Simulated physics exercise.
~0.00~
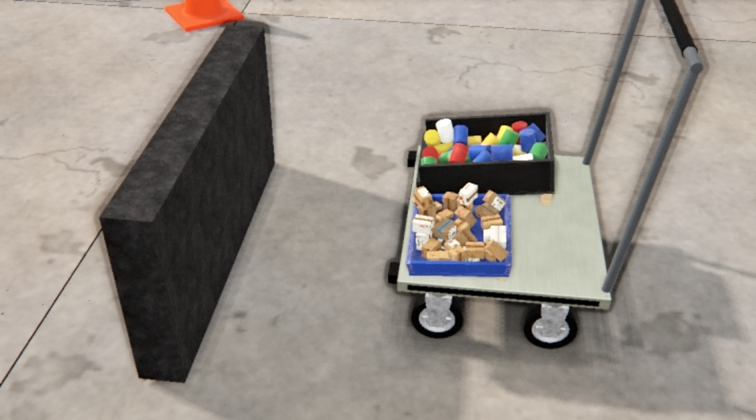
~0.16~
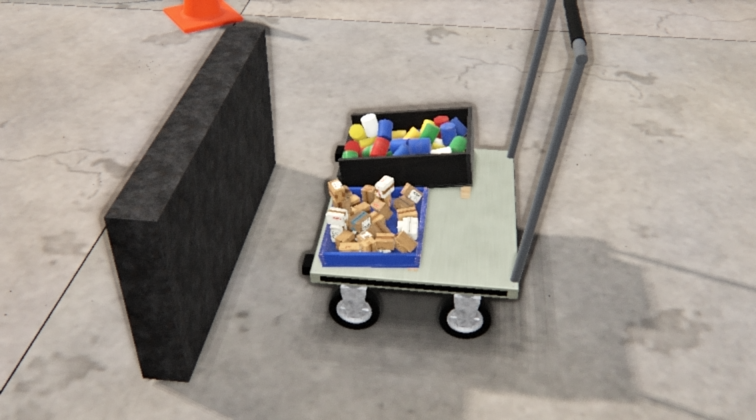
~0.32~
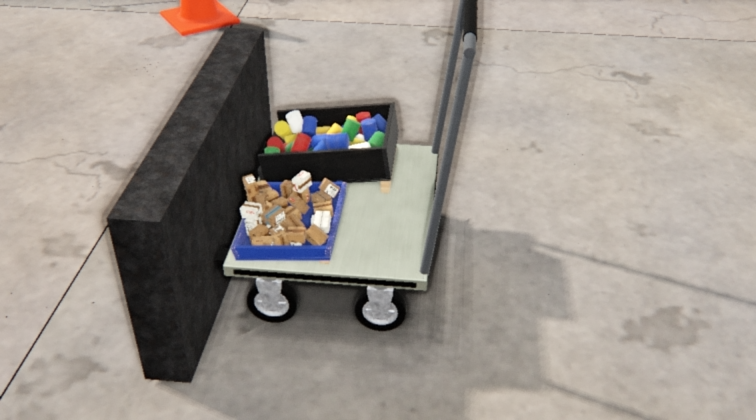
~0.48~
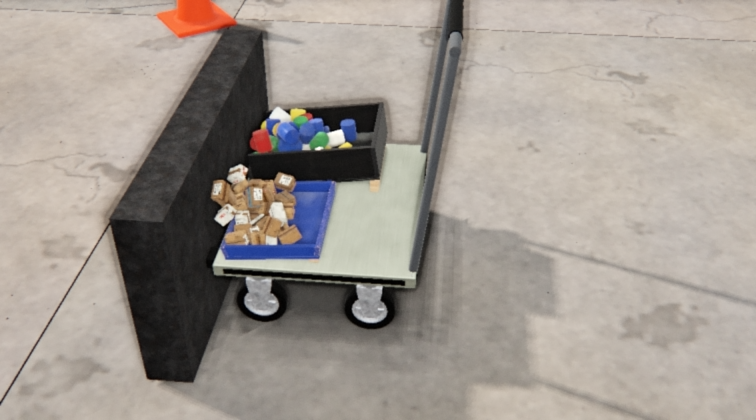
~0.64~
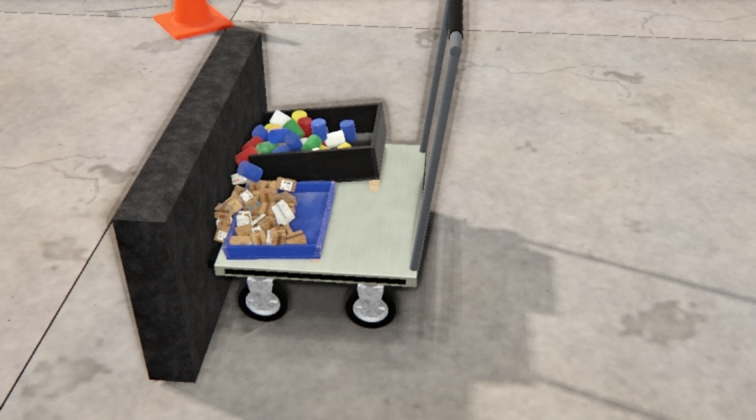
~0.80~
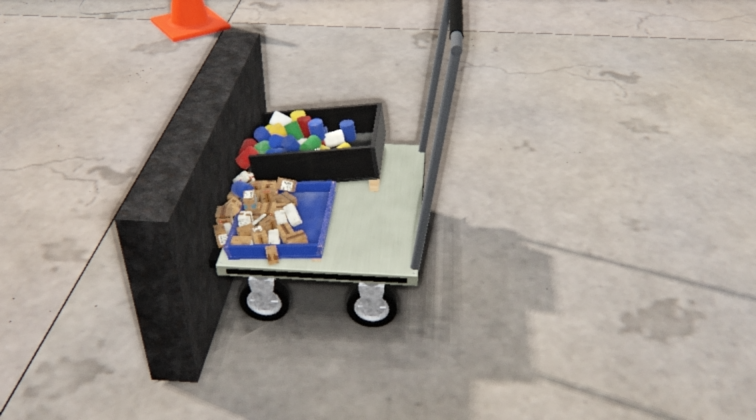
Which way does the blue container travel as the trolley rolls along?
The blue container travels to the left, riding on the trolley towards the dark wall.
